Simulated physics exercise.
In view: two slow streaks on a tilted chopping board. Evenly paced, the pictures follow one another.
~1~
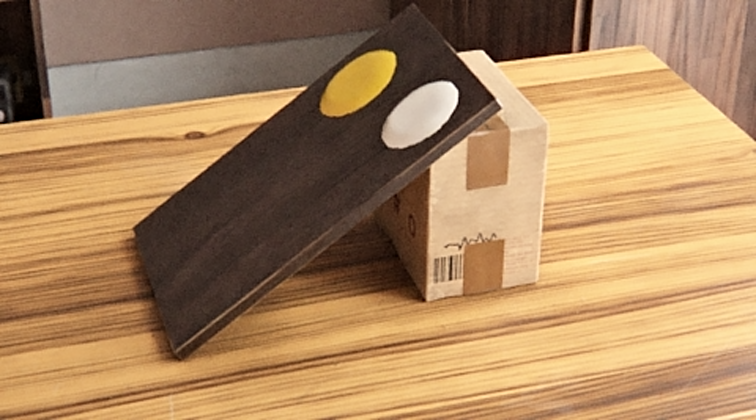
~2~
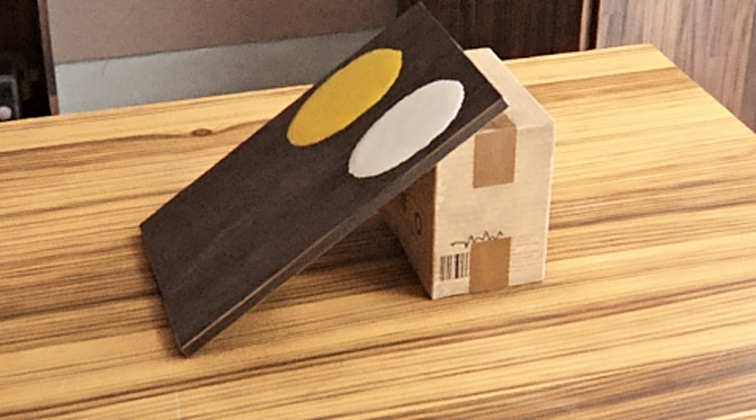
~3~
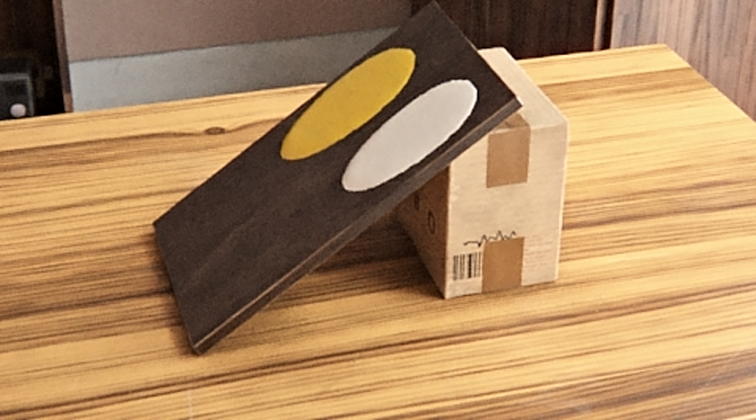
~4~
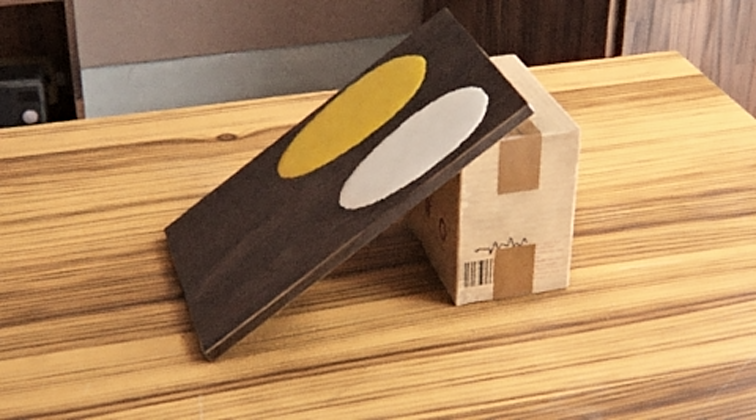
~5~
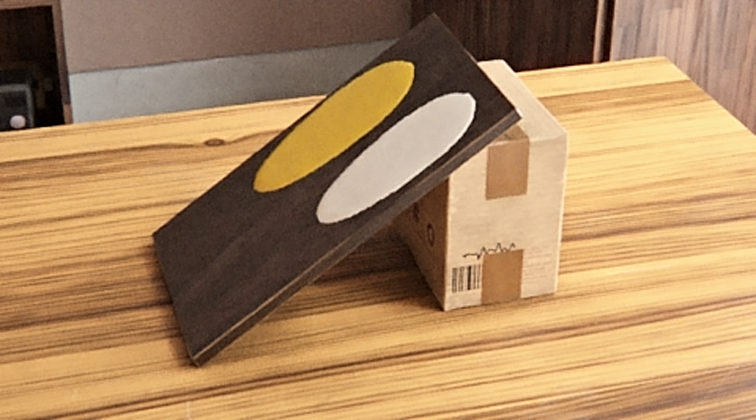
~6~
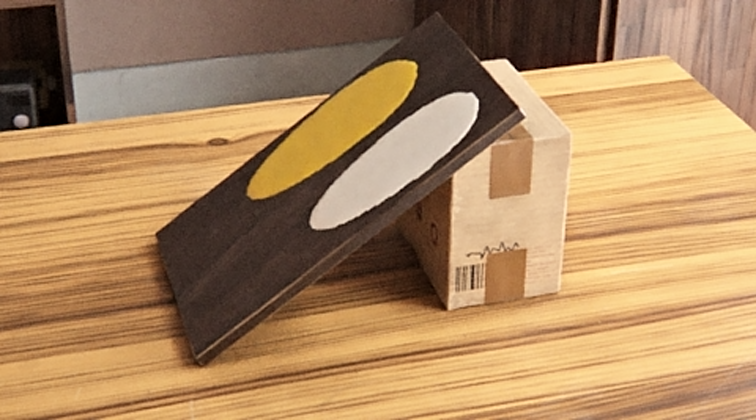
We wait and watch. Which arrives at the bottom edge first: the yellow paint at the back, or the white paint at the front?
The one at the back arrives first.
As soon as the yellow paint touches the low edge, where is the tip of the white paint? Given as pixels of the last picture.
Its tip is near (234, 283) in the last picture.
Shortly, the white paint is three quarters of the way down; the yellow paint is three quarters of the way down.
Then, the white paint is three quarters of the way down; the yellow paint is close to the edge.
At the finish, the white paint is three quarters of the way down; the yellow paint is at the low edge.
